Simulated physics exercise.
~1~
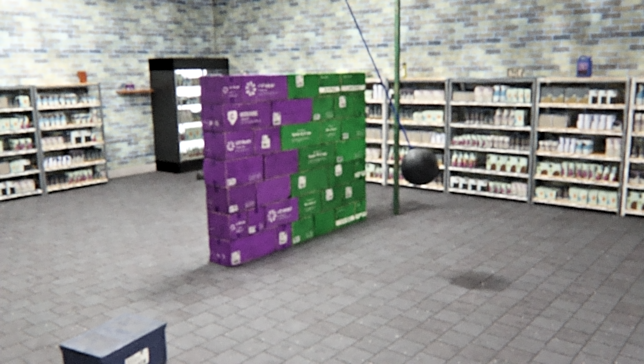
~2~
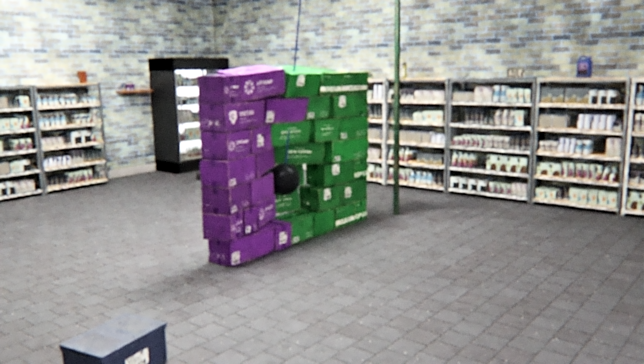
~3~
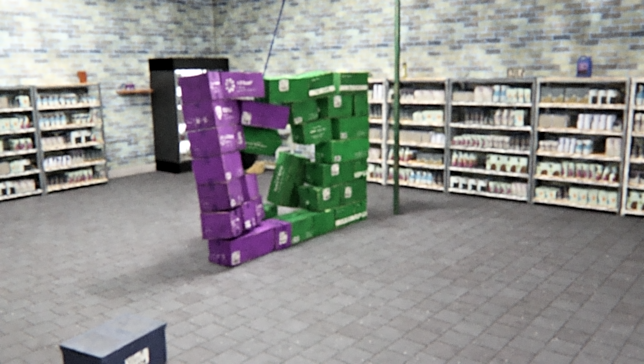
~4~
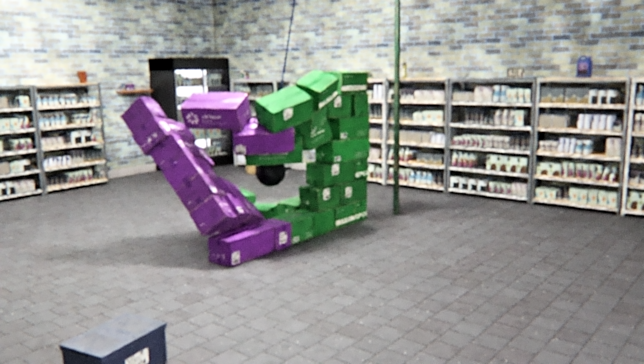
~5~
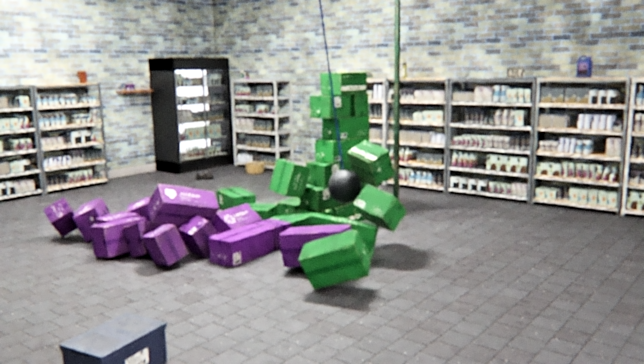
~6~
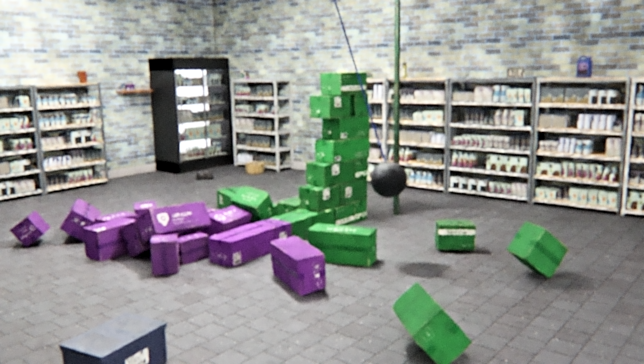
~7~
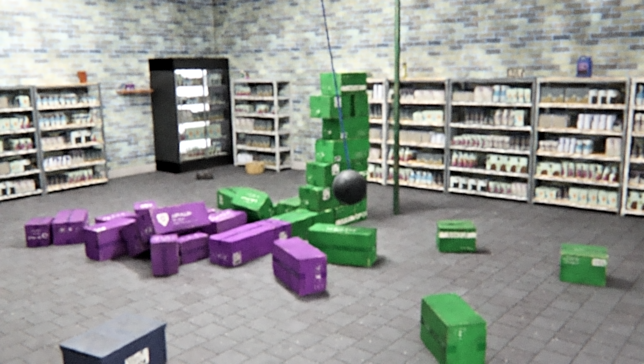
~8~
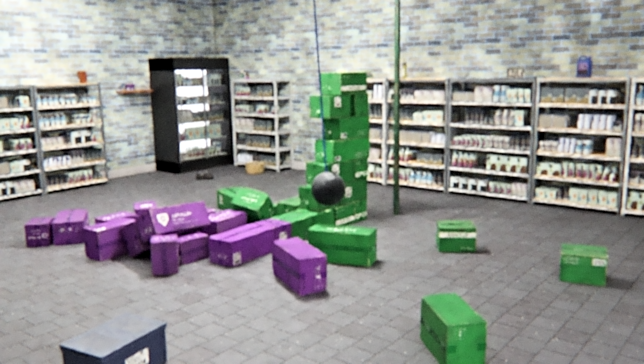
To begin with, a dark ball on a line hangs to the right of a wall of purple and green cartons on a tiled shop floor. It swings left into the middle of the wall, pushing cartons out and opening a gap. The purple side leans left and topples, while upper green cartons tip over the gap. The ball swings back to the right as green cartons tumble towards the front and right. At the end, purple cartons lie heaped on the left, a ragged green stack still stands, and the ball keeps swinging in front of it.
